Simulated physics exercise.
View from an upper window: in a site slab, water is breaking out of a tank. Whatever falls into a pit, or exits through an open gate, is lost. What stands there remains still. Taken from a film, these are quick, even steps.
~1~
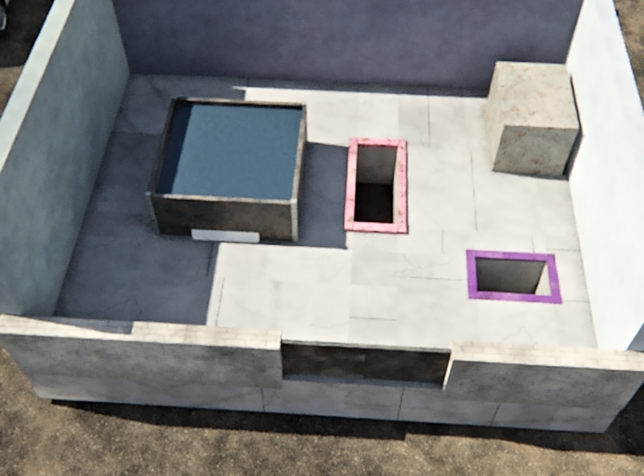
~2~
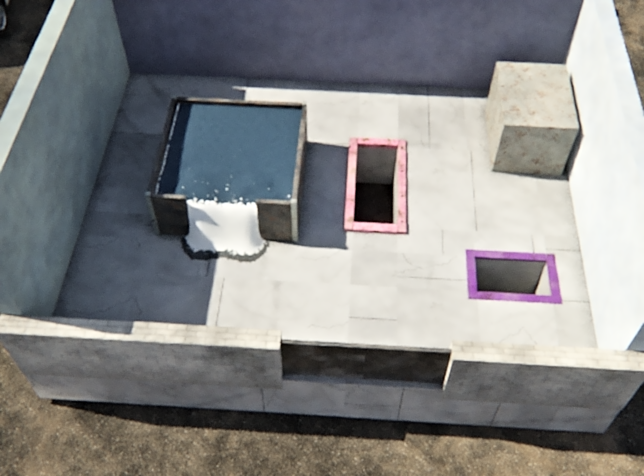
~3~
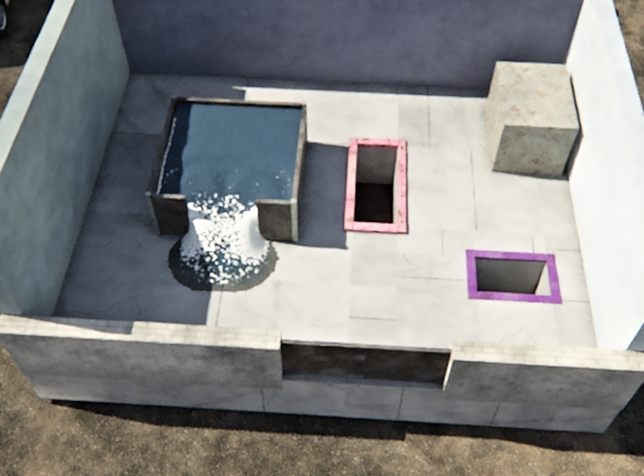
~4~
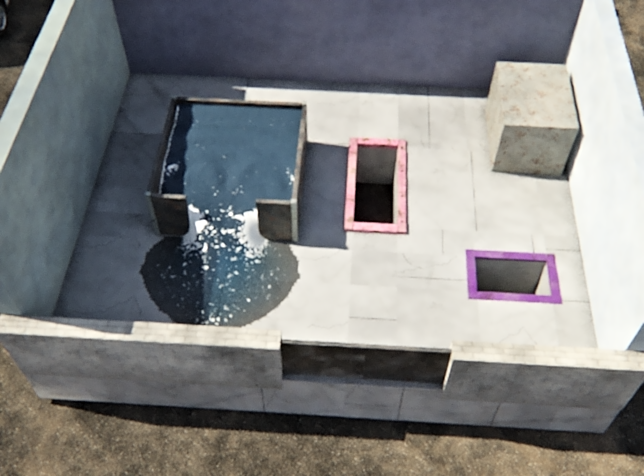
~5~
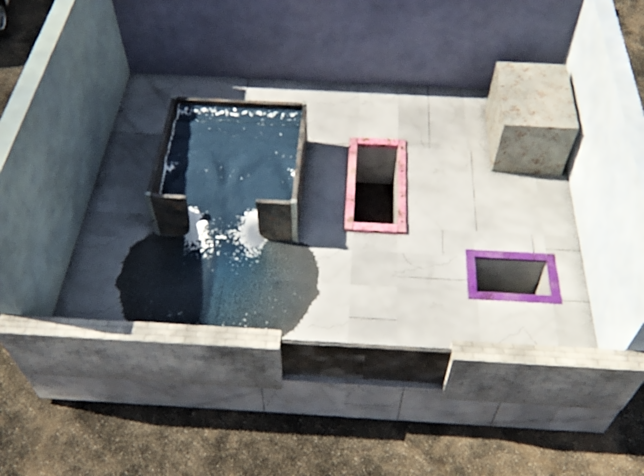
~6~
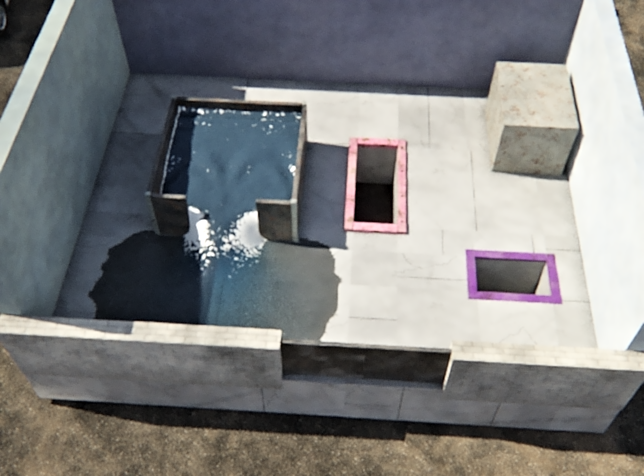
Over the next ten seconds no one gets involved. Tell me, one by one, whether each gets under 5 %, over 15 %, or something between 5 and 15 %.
One by one: The gate gets under 5 %; the purple pit gets over 15 %; the pink pit gets under 5 %.
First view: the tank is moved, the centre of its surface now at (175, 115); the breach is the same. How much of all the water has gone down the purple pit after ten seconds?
Share for the purple pit - 30 in a hundred.
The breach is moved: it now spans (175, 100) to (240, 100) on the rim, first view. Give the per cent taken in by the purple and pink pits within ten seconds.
Purple about 14 %, pink about 4 %.
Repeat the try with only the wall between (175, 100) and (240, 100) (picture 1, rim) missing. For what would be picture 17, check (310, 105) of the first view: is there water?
Outcome: Swamped.
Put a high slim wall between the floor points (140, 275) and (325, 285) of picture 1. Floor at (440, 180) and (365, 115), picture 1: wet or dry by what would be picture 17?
Spared, then spared.
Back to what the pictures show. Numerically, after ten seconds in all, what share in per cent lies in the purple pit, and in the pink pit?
Around 22 and 0 per cent, in that order.
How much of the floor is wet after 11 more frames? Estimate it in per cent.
About 35 percent.
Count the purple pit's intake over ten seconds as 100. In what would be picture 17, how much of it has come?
I'd put it at about 0 per cent.
A moment on, water covers 20 % of the floor; the gate 0 %, the purple pit 0 %, the pink pit 0 %.
Next, water covers 35 % of the floor; the gate 0 %, the purple pit 0 %, the pink pit 0 %.
Then, water covers 60 % of the floor; the gate 0 %, the purple pit 3 %, the pink pit 0 %.
Later, water covers 85 % of the floor; the gate 0 %, the purple pit 10 %, the pink pit 0 %.
In the end, water covers 100 % of the floor; the gate 0 %, the purple pit 21 %, the pink pit 1 %.
